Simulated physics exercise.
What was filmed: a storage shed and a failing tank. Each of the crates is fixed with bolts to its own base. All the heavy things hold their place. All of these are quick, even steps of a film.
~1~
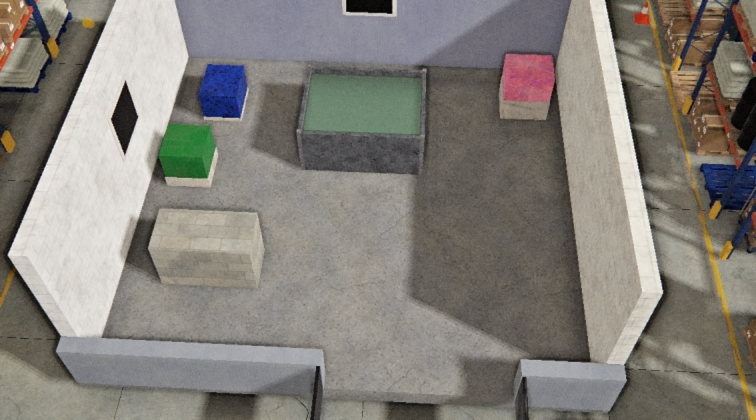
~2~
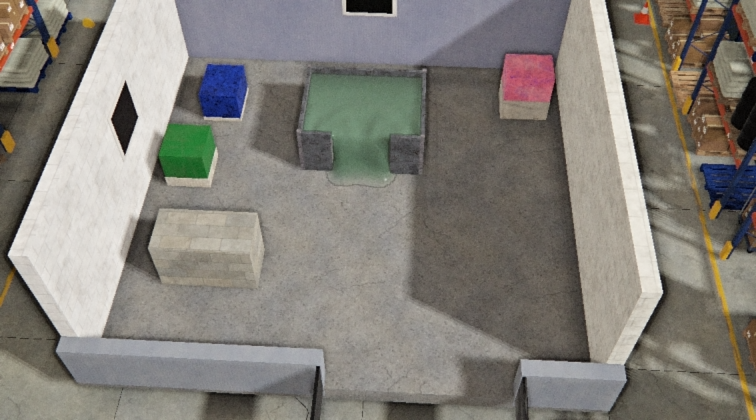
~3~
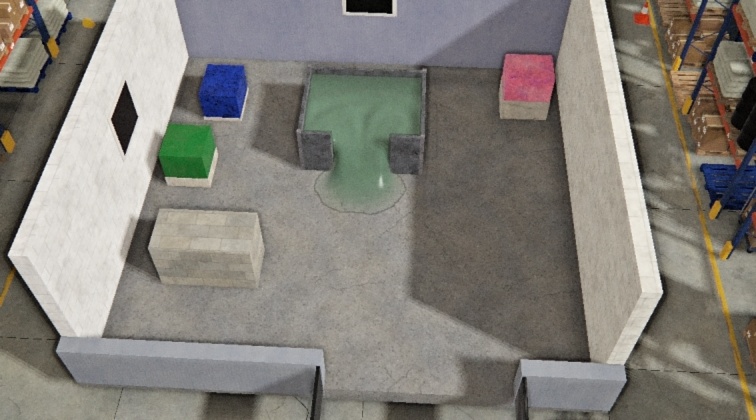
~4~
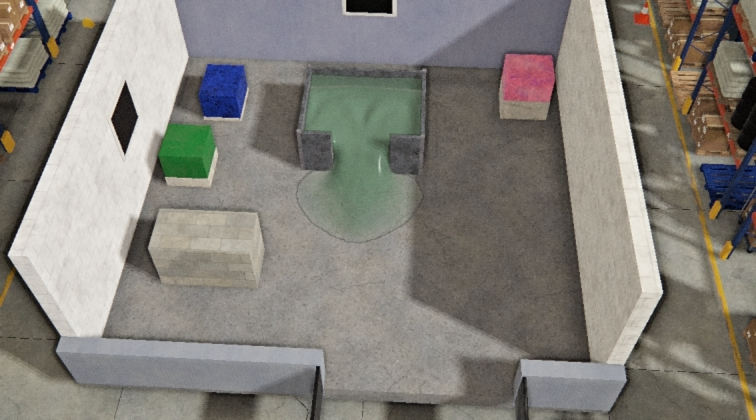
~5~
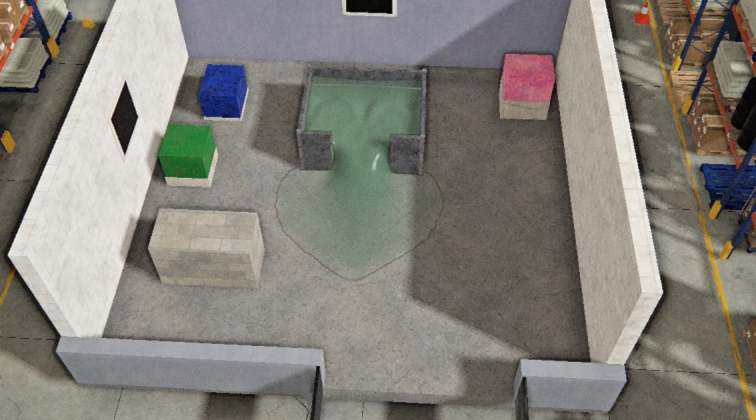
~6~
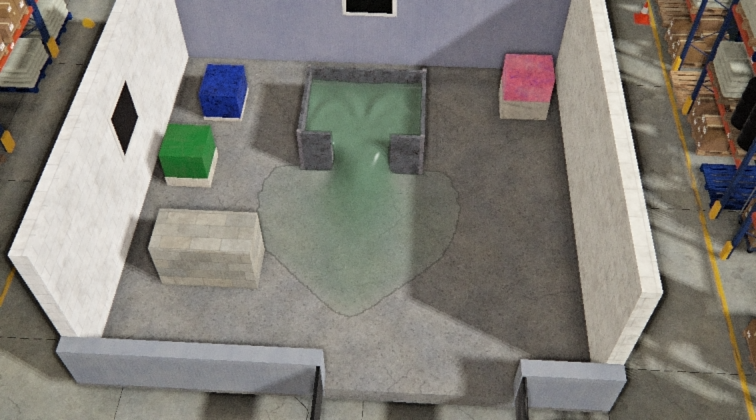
Greenish water sat still in a gray tank inside a walled room, then poured out through a gap in the tank's front and spread across the floor toward the viewer in a widening puddle.
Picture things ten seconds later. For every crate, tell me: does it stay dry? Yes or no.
Here is how it goes: The green crate, yes, it stays dry; the blue crate, yes, it stays dry; the pink crate, yes, it stays dry.
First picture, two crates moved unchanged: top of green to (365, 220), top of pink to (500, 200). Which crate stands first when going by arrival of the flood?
Answer: The green crate.
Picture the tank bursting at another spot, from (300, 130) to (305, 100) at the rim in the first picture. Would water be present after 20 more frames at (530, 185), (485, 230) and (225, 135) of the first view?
Spot one spared, spot two spared, spot three inundated.
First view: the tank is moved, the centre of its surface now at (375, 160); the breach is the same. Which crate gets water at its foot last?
Answer: The pink one.
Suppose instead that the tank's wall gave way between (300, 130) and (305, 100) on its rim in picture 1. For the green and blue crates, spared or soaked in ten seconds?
Well, the green crate gets reached, and the blue crate gets reached as well.
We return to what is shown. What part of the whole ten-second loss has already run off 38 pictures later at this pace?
Approximately 75 in a hundred, I think.
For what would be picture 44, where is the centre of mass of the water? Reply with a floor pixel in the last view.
Close to (324, 227), I reckon.
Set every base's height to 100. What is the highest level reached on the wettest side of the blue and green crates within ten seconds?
Near 70 and 70 in a hundred.
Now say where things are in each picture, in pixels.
In the first picture, still water in the water tank at (364, 104).
In the second picture, the front is at (332, 177), out from the gap at (361, 159).
In the third picture, the front is at (339, 207), out from the gap at (361, 160).
In the fourth picture, water pours out at (361, 160) and has run to (353, 239).
In the fifth picture, water pours out at (361, 160) and has run to (350, 276).
In the sixth picture, water pours out at (361, 159) and has run to (343, 309).
A moment on, water covers 35 % of the floor; the green crate not reached, the blue crate not reached, the pink crate not reached.
Next, water covers 45 % of the floor; the green crate water round its plinth, the blue crate not reached, the pink crate not reached.
Then, water covers 50 % of the floor; the green crate water round its plinth, the blue crate not reached, the pink crate not reached.
Later, water covers 65 % of the floor; the green crate water round its plinth, the blue crate water round its plinth, the pink crate not reached.
In the end, water covers 80 % of the floor; the green crate stayed above the water, the blue crate stayed above the water, the pink crate stayed above the water.
